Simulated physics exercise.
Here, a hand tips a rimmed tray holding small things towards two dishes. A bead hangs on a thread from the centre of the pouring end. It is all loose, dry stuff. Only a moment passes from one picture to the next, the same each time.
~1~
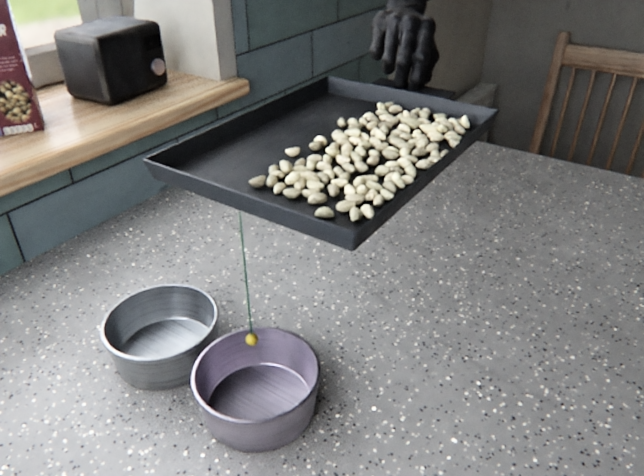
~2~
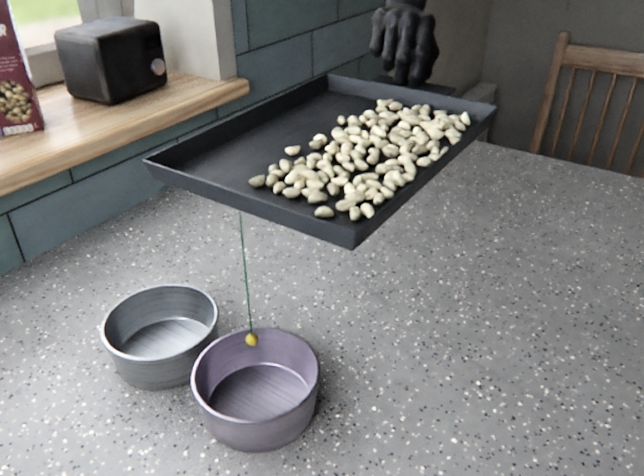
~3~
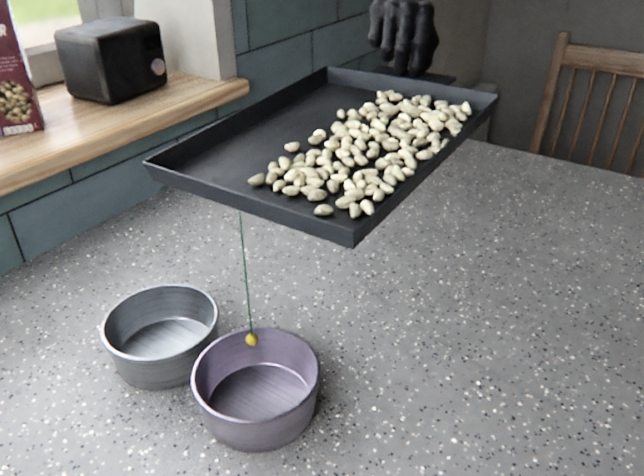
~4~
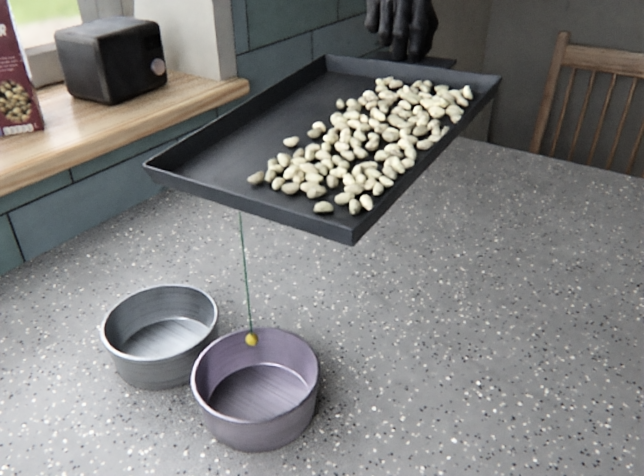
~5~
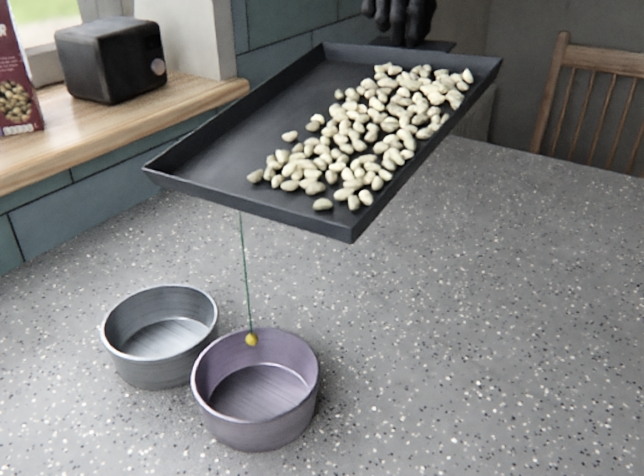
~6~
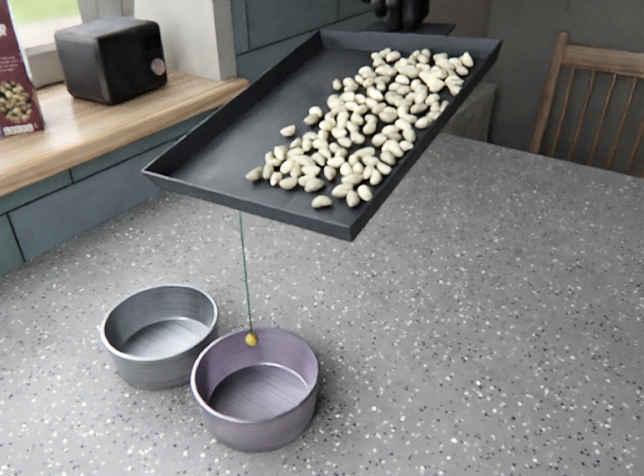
Dark gloved hand slowly raising the far end of a black rimmed tray of white beans above two round dishes.
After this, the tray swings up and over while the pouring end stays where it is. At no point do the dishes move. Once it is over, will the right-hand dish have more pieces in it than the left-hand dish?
No, more lands left.
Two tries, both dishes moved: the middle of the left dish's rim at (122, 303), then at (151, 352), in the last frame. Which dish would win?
Note: Try one - the dish on the right side; try two - the dish on the left side.
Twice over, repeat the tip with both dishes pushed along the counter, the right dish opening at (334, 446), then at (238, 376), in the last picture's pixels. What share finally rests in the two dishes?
Some 30 percent, followed by some 80 percent.
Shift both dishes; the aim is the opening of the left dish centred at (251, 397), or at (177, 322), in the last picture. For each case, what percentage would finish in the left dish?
Around 20 and then 60 per cent.
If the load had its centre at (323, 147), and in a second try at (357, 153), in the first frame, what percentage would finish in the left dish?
First case around 70 %, second case around 60 %.
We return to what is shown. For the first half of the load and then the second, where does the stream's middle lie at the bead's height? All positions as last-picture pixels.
Roughly (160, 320) first, then roughly (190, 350).
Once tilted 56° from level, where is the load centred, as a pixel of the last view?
Close to (228, 158).
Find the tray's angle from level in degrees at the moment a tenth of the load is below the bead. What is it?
75° or so.
Soon after the last picture, tray tipped steeply; nearly all on the tray; a small part in the air.
A little later, tray tipped right over; most on the tray; a small part in the left dish; a stray few outside both; a small part in the air.
Later still, tray tipped past a quarter turn; a small part in the right dish; about half in the left dish; about a third outside both.
At rest, tray tipped past a quarter turn; a small part in the right dish; about half in the left dish; about a third outside both.
